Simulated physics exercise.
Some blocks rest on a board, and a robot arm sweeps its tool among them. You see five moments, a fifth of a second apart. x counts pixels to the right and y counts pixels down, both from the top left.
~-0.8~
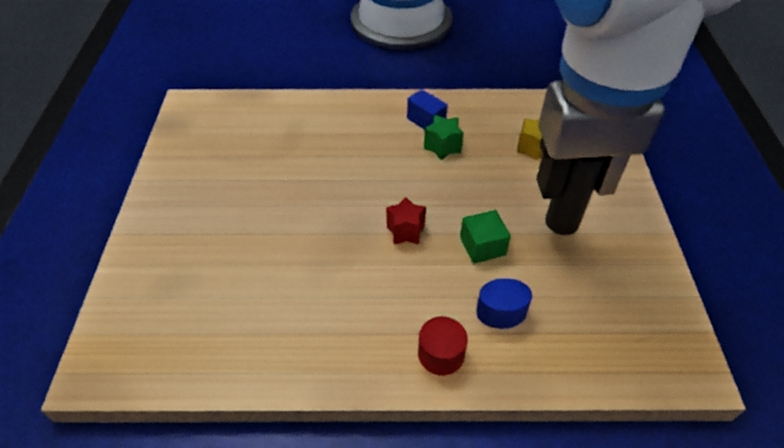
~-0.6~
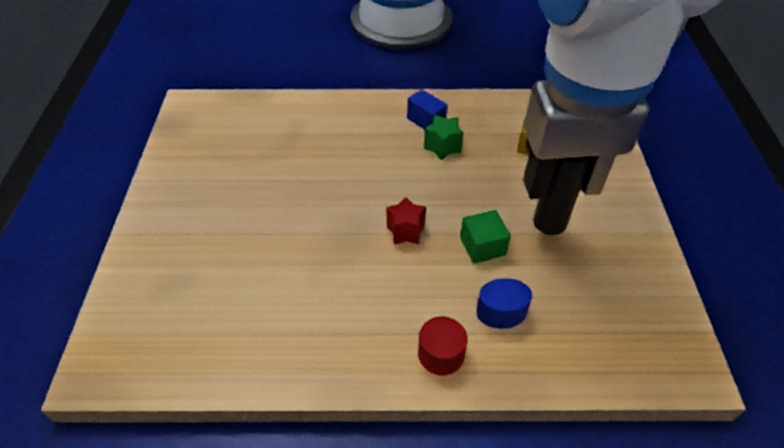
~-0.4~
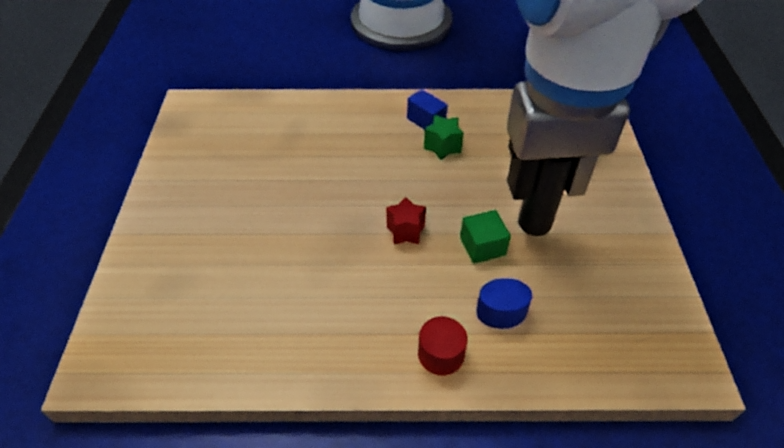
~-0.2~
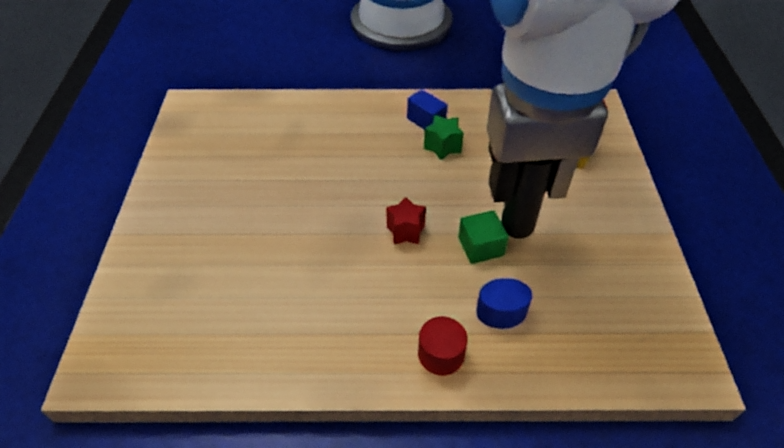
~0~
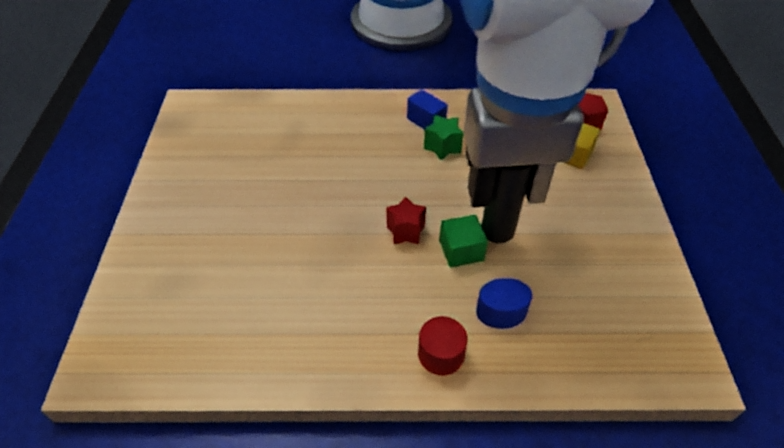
At first, a robot arm holds its dark tool to the right of a green block on a wooden board scattered with colourful blocks. The tool slides left until it meets the green block, then nudges it slightly left toward a red star, while the other blocks stay still.
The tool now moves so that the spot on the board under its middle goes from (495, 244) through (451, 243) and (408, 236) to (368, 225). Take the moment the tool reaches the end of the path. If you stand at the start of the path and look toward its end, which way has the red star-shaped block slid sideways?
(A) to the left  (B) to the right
B.
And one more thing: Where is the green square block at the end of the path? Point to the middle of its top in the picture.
The middle of its upper face should be somewhere near (400, 244).
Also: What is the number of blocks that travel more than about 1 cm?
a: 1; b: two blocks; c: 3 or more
b - two blocks.
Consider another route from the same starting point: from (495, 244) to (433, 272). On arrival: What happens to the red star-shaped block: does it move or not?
The red star-shaped block moves.
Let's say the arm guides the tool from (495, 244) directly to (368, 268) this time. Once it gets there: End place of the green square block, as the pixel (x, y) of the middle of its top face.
The spot you're after is about (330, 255) in the image.
On the path given first. One third of the way, tool at (452, 229); red star-shaped block at (402, 211), turned 20° clockwise; green square block at (422, 238), turned 25° anticlockwise.
Two thirds of the way, tool at (408, 222); red star-shaped block at (382, 203), turned 15° clockwise; green square block at (400, 244), turned 55° anticlockwise.
At the end, tool at (367, 211); red star-shaped block at (344, 190), turned 25° clockwise; green square block at (400, 244), turned 60° anticlockwise; blue oval still.
